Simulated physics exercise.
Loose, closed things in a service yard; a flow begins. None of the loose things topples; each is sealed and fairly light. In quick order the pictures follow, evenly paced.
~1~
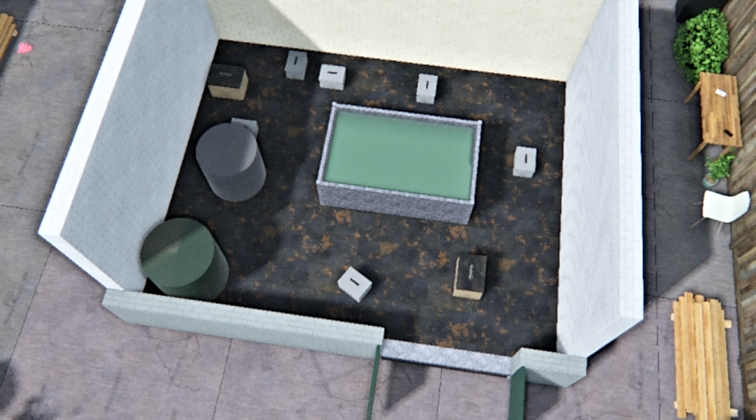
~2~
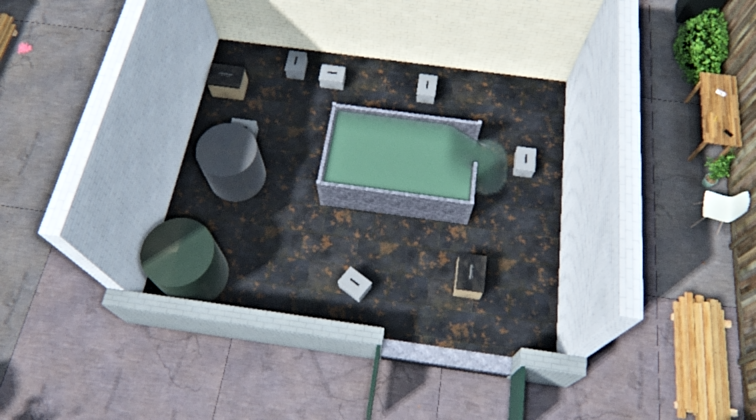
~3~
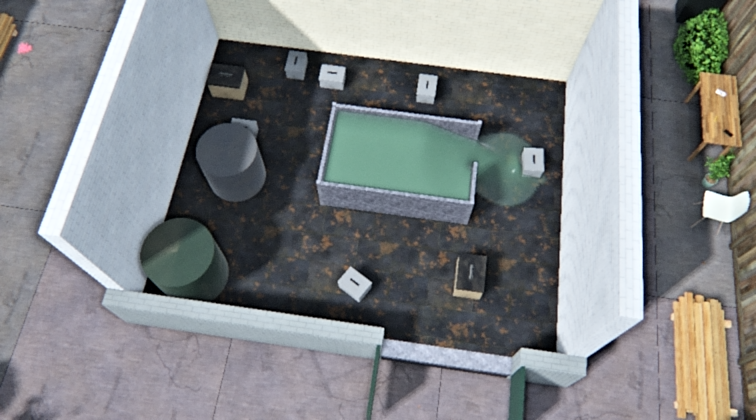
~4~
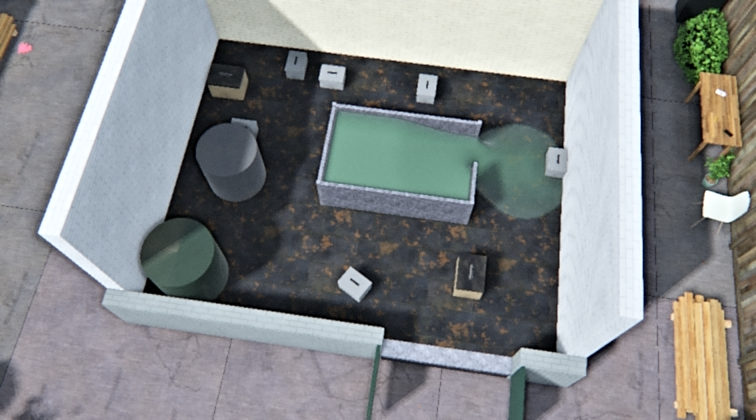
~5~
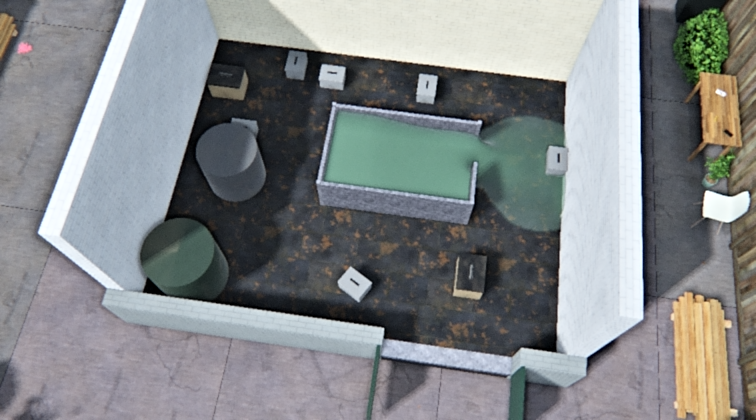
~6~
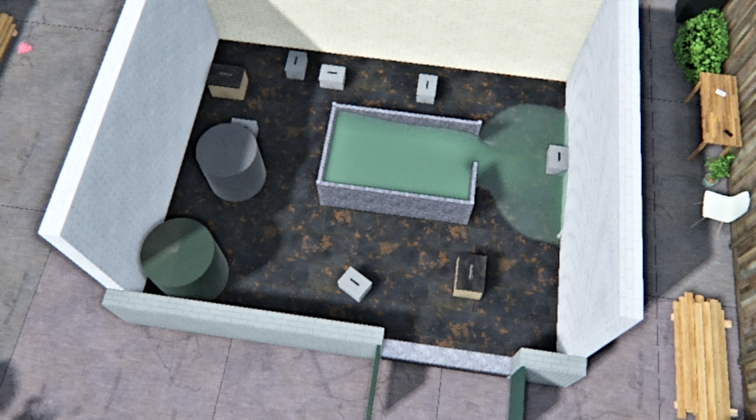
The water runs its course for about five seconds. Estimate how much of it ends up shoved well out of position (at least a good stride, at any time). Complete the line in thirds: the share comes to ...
The share comes to between one and two thirds.
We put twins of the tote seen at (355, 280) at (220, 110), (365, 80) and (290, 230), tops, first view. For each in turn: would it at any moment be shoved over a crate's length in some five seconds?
Here's the rundown: Never gets far, sent far off, and finally never gets far.
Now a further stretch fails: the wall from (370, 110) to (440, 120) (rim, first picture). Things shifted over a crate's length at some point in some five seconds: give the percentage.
I make it 80 per cent.
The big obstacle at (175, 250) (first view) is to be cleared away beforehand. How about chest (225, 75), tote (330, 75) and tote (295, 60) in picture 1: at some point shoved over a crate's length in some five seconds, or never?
Never got far, then went a long way, then went a long way.
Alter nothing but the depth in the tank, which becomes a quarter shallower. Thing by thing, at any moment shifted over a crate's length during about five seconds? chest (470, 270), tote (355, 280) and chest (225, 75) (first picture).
In the order you named them: Stayed within the threshold, stayed within the threshold, stayed within the threshold.
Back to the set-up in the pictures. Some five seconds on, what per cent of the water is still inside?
90 %.
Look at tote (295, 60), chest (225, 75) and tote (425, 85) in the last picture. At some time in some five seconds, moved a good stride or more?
Per object, same order: The full distance / less than that / the full distance.
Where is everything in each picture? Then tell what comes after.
The first frame shows a tote at (526, 159) rests on the ground; a tote at (332, 73) rests on the ground; 0 of 8 have shifted.
The second frame shows a tote at (526, 159), on the bottom; a tote at (332, 73), on the bottom; 0 of 8 have shifted.
The third frame shows a tote at (534, 159), on the bottom, close to its start; a tote at (332, 73) rests on the ground; 1 of 8 have shifted.
The fourth frame shows a tote at (558, 159), on the bottom, a stride from its start; a tote at (332, 73) rests on the ground; 1 of 8 have shifted.
The fifth frame shows a tote at (559, 158) floats, a stride from its start; a tote at (332, 73) rests on the ground; 1 of 8 have shifted.
The sixth frame shows a tote at (559, 157), afloat, a stride from its start; a tote at (332, 73) rests on the ground; 1 of 8 have shifted.
A moment on, 1 of 8 are well off their spots; 1 afloat.
Next, 1 of 8 are well off their spots; 1 afloat.
Later, 3 of 8 are well off their spots; 1 afloat.
In the end, 5 of 8 are well off their spots, and 5 have been at some point; 5 afloat.
